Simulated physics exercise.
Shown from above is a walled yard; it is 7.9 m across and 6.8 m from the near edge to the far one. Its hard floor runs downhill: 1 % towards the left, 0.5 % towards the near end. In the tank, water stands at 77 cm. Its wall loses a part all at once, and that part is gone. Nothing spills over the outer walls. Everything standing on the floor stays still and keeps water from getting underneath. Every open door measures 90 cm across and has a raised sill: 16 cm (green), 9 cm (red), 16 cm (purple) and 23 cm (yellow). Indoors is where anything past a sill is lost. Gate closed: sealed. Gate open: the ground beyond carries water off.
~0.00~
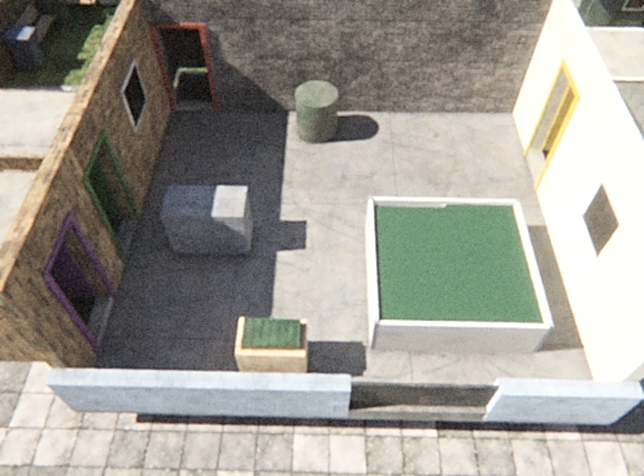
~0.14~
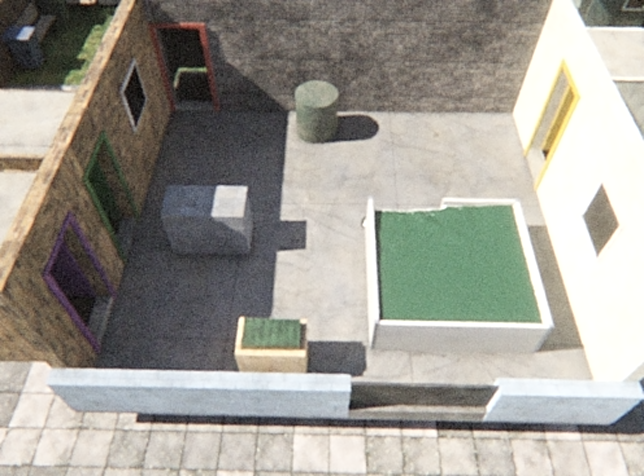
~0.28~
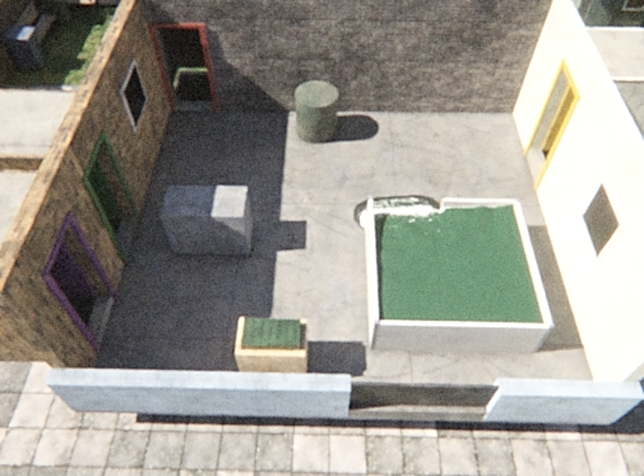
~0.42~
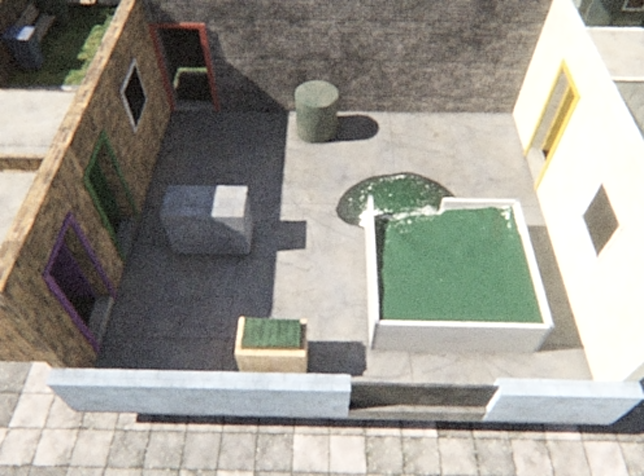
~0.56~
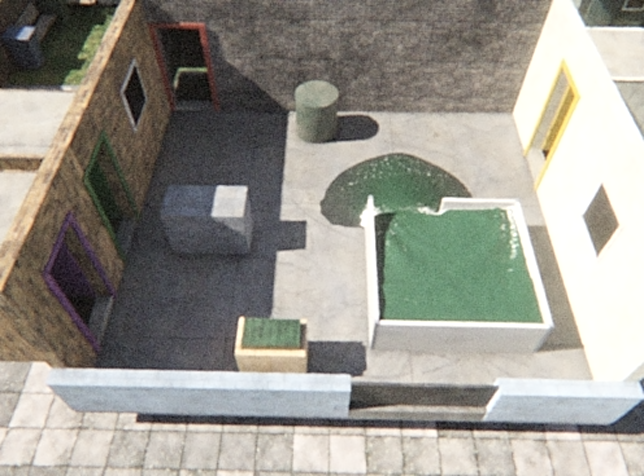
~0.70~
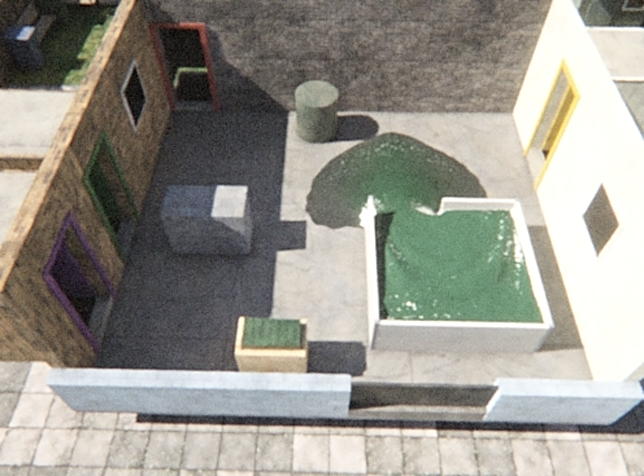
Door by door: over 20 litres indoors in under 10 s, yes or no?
Green door: No, red door: Yes, purple door: No, yellow door: No.
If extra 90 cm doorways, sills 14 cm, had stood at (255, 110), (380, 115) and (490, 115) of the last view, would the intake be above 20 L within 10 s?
Door 1: Lower; door 2: Higher; door 3: Higher.
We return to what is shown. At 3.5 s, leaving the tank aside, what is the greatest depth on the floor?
About 34 cm.
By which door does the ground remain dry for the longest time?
The answer is the purple door.
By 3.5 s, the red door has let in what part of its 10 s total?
15 percent or so by then.
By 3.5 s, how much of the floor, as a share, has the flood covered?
I'd say around 45 %.
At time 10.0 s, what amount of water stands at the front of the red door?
Around 13.0 cm deep.
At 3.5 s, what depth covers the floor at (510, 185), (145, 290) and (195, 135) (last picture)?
7, 0 and 8 cm, respectively.
After 1.4 s water covers 30 % of the floor and is deepest (46 cm) near (389, 223); green door not reached, red door not reached, purple door not reached, yellow door not reached.
After 2.2 s water covers 35 % of the floor and is deepest (42 cm) near (342, 114); green door not reached, red door not reached, purple door not reached, yellow door 3 cm at the sill, 0 L in.
After 3.5 s water covers 45 % of the floor and is deepest (34 cm) near (171, 112); green door not reached, red door 18 cm at the sill, 25 L in, purple door not reached, yellow door 9 cm at the sill, 0 L in.
After 6.0 s water covers 70 % of the floor and is deepest (23 cm) near (579, 399); green door 6 cm at the sill, 0 L in, red door 15 cm at the sill, 127 L in, purple door 4 cm at the sill, 0 L in, yellow door 14 cm at the sill, 0 L in.
After 10.0 s water covers 95 % of the floor and is deepest (20 cm) near (296, 394); green door 12 cm at the sill, 0 L in, red door 13 cm at the sill, 176 L in, purple door 6 cm at the sill, 0 L in, yellow door 8 cm at the sill, 0 L in.
